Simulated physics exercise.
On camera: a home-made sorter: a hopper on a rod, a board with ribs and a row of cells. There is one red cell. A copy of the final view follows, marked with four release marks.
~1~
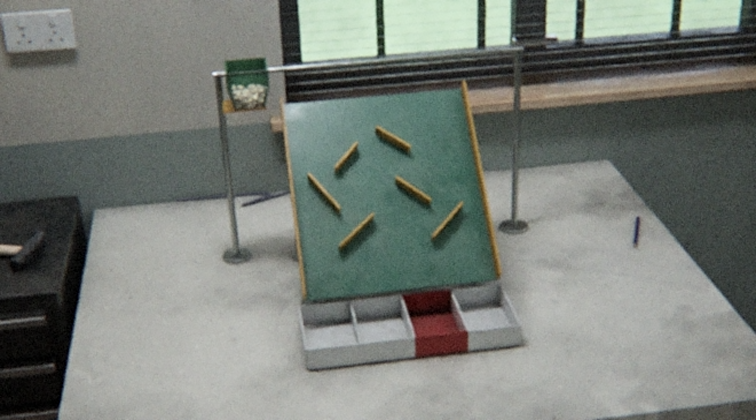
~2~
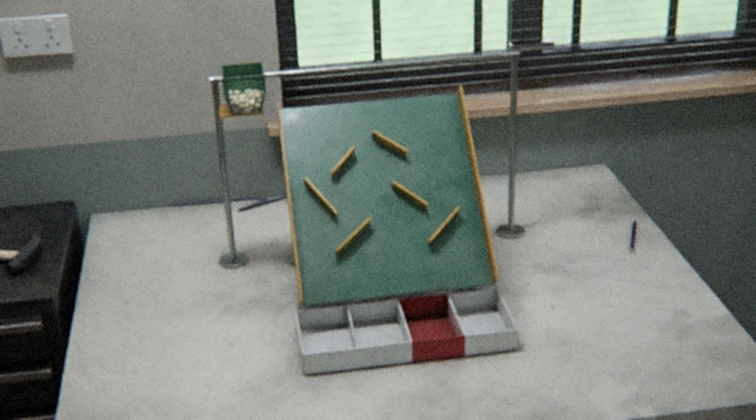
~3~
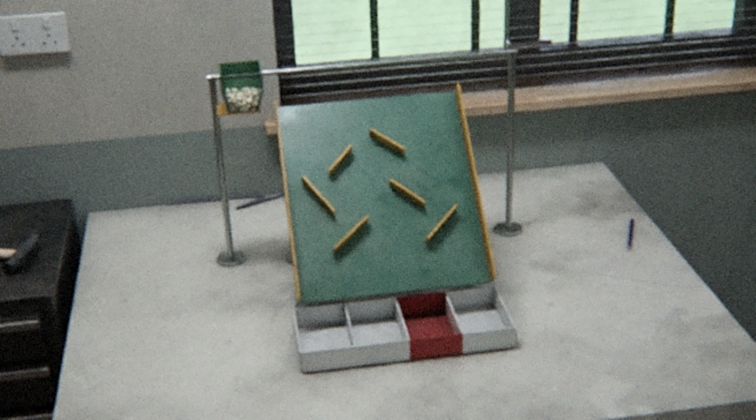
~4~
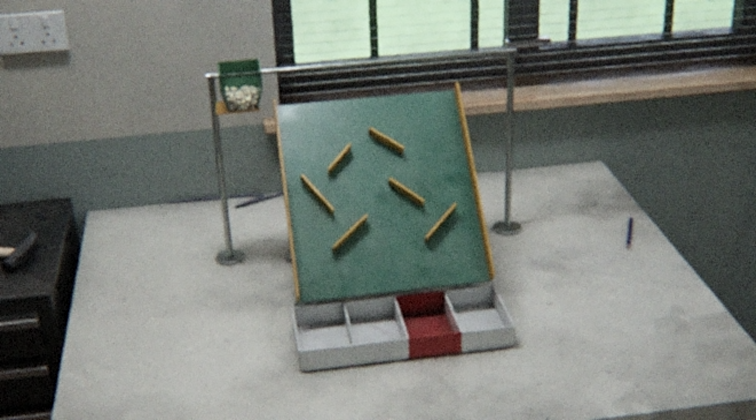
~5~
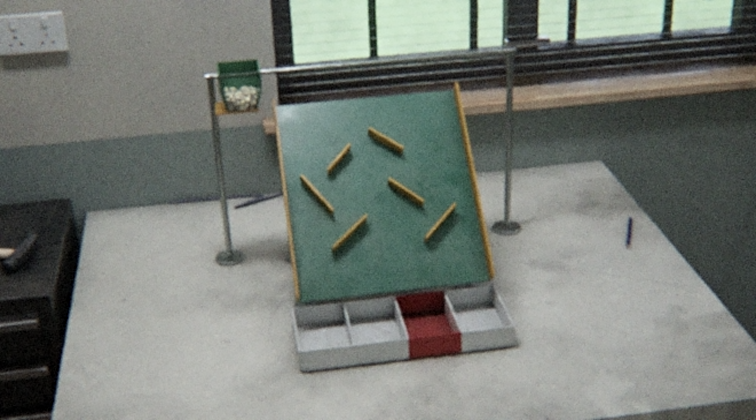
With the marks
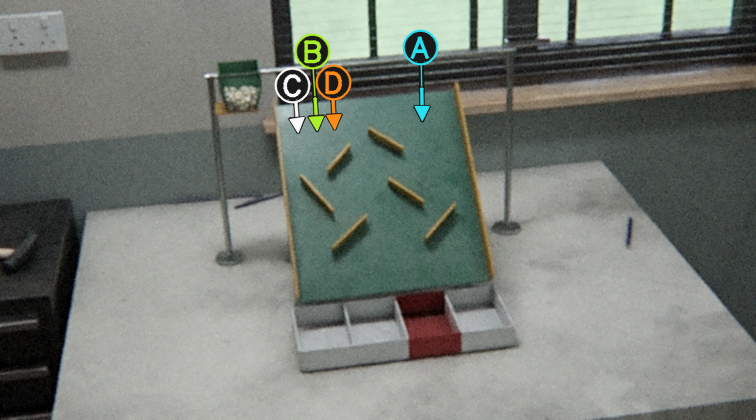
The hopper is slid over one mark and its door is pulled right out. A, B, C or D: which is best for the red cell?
A.
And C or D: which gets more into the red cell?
D.
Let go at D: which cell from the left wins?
The first from the left.
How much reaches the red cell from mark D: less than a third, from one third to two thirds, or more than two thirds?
Mark D gives less than a third.
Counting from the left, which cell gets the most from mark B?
The first from the left.
On the marked copy, mark A meets the board at (422, 115); mark B meets the board at (316, 125); mark C meets the board at (297, 127); mark D meets the board at (334, 123).
Choosing A, close to half in the red cell, close to a third in other cells, a small share held on the board.
Choosing B, only a few in the red cell, the bulk in other cells, close to a quarter held on the board.
Choosing C, none at all in the red cell, the bulk in other cells, a small share held on the board.
Choosing D, a small share in the red cell, the bulk in other cells, a small share held on the board.
